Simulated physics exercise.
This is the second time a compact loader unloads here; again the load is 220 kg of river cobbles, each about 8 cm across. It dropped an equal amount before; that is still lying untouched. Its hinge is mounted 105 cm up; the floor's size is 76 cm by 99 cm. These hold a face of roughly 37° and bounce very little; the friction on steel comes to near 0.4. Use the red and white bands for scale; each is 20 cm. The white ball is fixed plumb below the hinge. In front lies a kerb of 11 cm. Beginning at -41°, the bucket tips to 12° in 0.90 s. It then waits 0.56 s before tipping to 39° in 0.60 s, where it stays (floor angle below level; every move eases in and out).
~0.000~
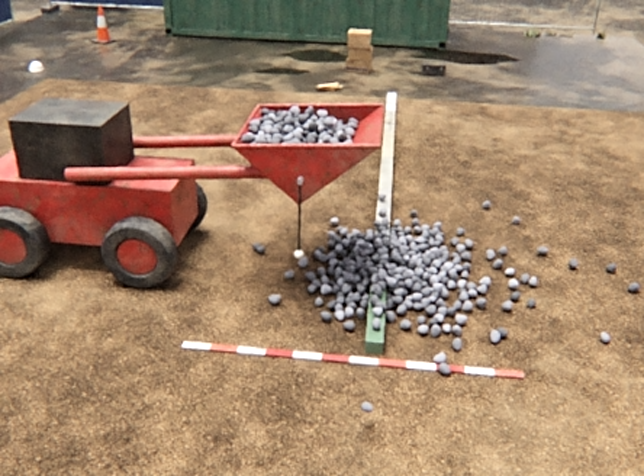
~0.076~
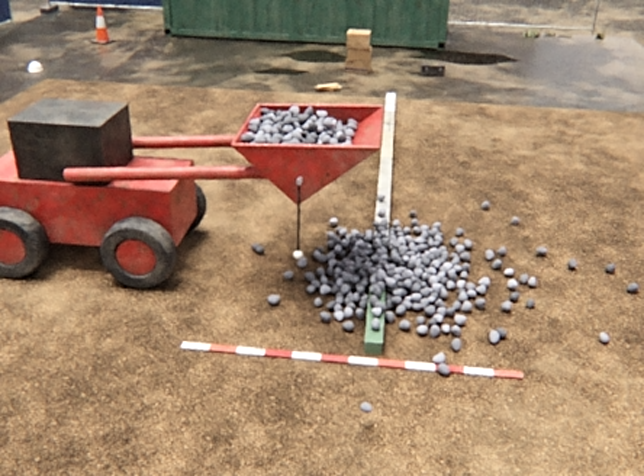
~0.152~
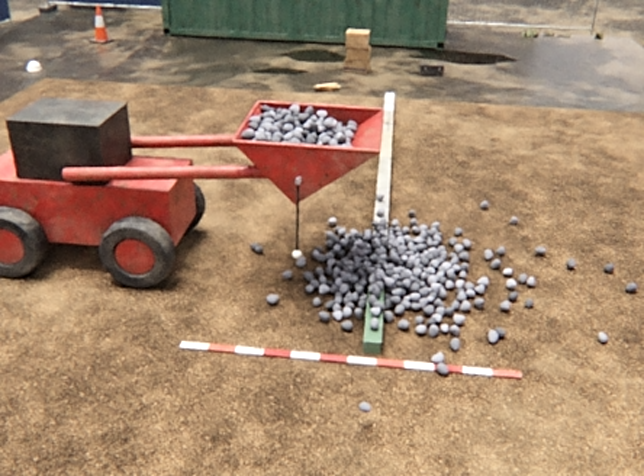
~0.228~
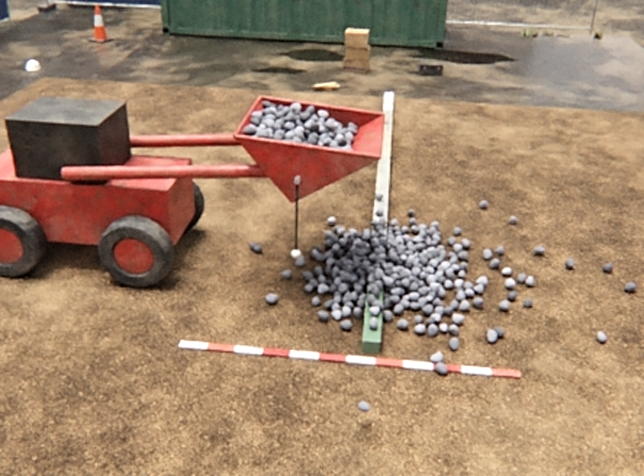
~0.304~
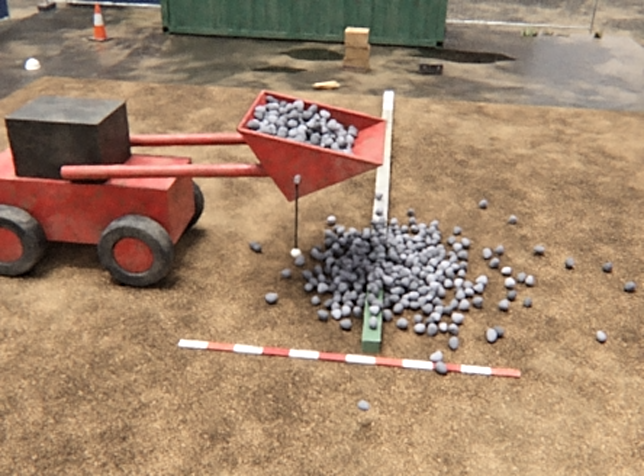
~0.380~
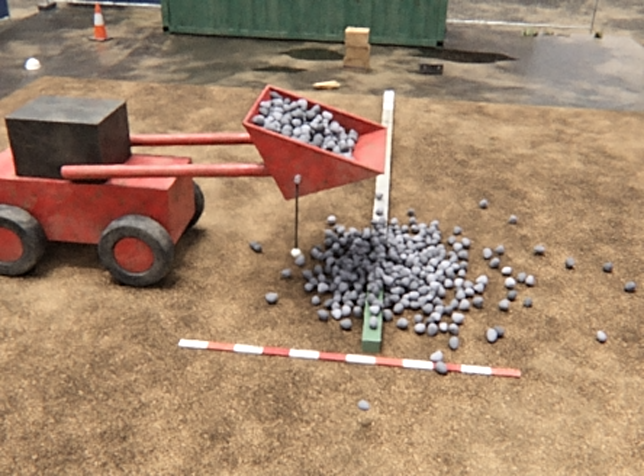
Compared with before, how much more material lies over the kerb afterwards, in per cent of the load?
Some 69 per cent of a load more.
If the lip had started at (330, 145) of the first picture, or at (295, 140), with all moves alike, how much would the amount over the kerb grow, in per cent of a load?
Around 10 percent, then around 0 percent.
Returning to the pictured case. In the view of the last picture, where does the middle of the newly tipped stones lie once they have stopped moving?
I'd point to about (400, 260).
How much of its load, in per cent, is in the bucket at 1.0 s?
I'd say about 100 per cent.
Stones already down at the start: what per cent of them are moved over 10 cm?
I'd put it at about 5 per cent.
After 0.7 s the floor is at 4°; in per cent of one load, 100 in the bucket, 41 on this side of the kerb, 59 over the kerb; the foremost stones are at (563, 270).
After 1.0 s the floor is at 12°; in per cent of one load, 100 in the bucket, 41 on this side of the kerb, 59 over the kerb; the foremost stones are at (563, 270).
After 2.5 s the floor is at 39°; in per cent of one load, 1 in the bucket, 79 on this side of the kerb, 120 over the kerb; the foremost stones are at (563, 270).
After 5.0 s the floor is at 39°; in per cent of one load, 0 in the bucket, 72 on this side of the kerb, 128 over the kerb; the foremost stones are at (563, 270). Net gain over the kerb, 69.
